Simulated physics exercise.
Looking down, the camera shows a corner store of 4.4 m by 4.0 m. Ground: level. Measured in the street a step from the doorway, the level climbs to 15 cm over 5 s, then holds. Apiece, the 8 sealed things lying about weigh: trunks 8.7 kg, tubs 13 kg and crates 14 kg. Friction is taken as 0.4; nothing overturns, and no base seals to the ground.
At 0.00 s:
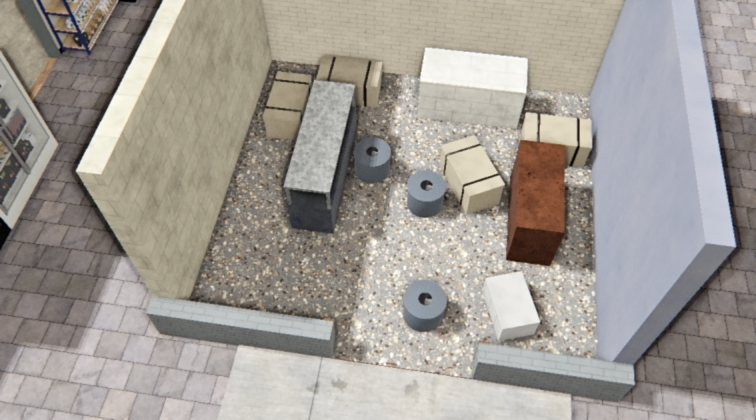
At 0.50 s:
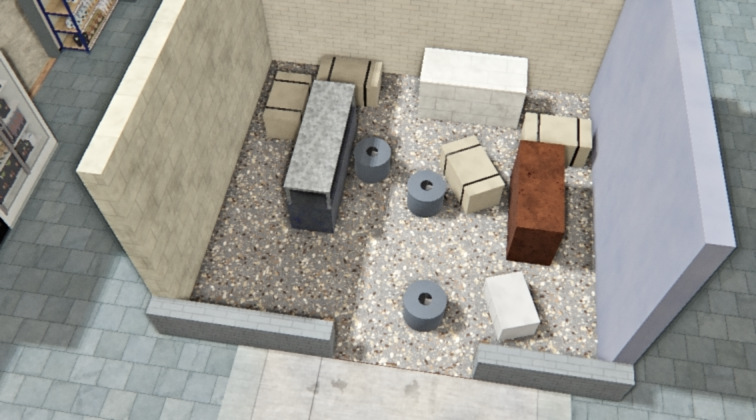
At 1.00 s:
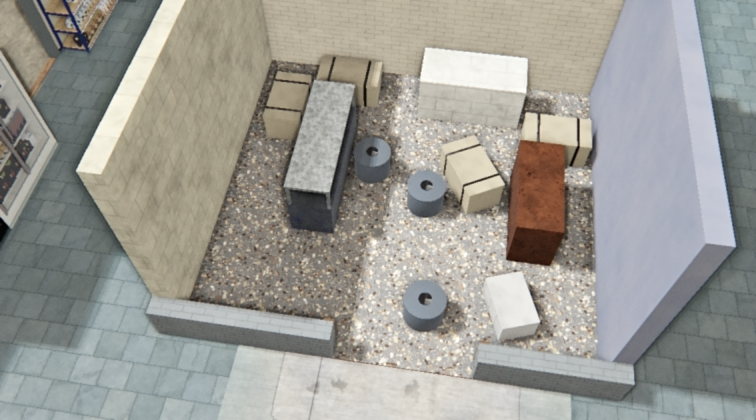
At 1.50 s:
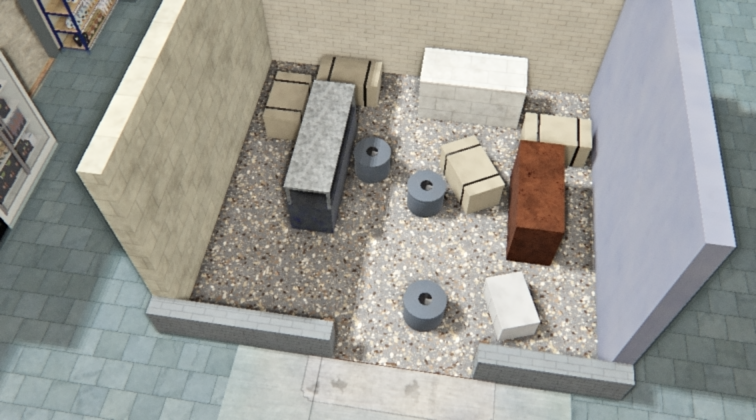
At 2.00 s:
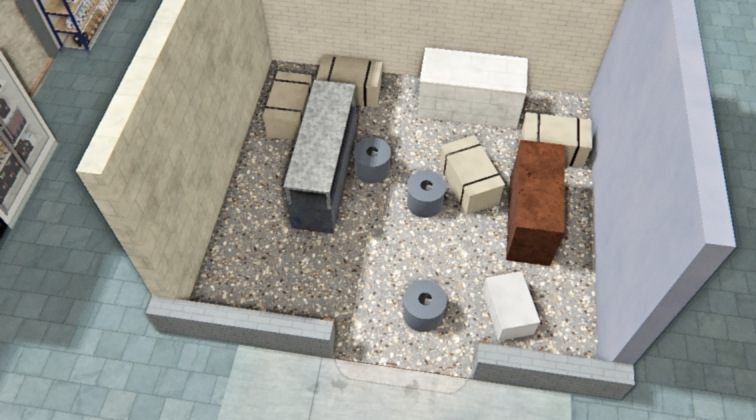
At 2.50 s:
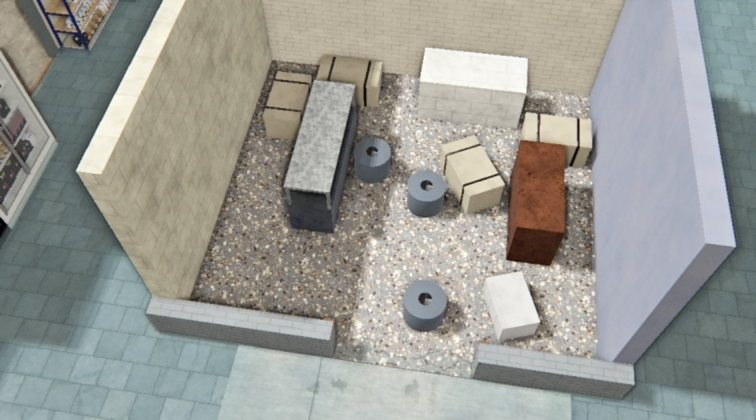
In this clip, bluish water spreads over the paving around a walled room seen from above and creeps across the pale slab toward its front opening, while the crates, gray tubs and large blocks inside stay still.
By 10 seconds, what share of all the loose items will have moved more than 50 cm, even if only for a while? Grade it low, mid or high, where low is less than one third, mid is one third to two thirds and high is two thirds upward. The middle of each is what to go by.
Grade: Mid.
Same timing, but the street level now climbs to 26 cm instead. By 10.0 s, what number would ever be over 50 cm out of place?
6.
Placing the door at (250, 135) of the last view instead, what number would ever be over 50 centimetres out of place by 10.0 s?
2.
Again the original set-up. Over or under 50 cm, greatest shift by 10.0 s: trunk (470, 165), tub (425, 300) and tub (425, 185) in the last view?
So that's beyond it for the first, beyond it for the second and inside it for the last.
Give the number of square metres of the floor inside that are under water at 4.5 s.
Wet: Near 3.0 m2.
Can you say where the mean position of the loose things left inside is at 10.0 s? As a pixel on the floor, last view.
That lands at roughly (437, 159).
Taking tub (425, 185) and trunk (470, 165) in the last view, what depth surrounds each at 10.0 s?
About 8 and 8 cm.
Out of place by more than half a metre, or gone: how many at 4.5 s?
0.
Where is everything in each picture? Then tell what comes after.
In the first frame, a trunk at (472, 165) rests on the ground; a trunk at (349, 71), on the bottom; water covers 0.0 m2; 0 of 8 have shifted.
In the second frame, a trunk at (472, 165), on the bottom; a trunk at (349, 71) rests on the ground; 0.0 m2 under water; 0 of 8 have shifted.
In the third frame, a trunk at (472, 165) rests on the ground; a trunk at (349, 71) rests on the ground; water covers 0.0 m2; 0 of 8 have shifted.
In the fourth frame, a trunk at (472, 165), on the bottom; a trunk at (349, 71) rests on the ground; 0.0 m2 under water; 0 of 8 have shifted.
In the fifth frame, a trunk at (472, 165) rests on the ground; a trunk at (349, 71) rests on the ground; water covers 0.0 m2; 0 of 8 have shifted.
In the sixth frame, a trunk at (472, 165), on the bottom; a trunk at (349, 71), on the bottom; 0.0 m2 under water; 0 of 8 have shifted.
After 3.5 s 0 of 8 are over 50 cm from their spots; 0 afloat.
After 4.5 s 0 of 8 are over 50 cm from their spots; 0 afloat.
After 7.0 s 1 of 8 are over 50 cm from their spots; 0 afloat.
After 10.0 s 3 of 8 are over 50 cm from their spots, and 3 have been at some point; 7 afloat.
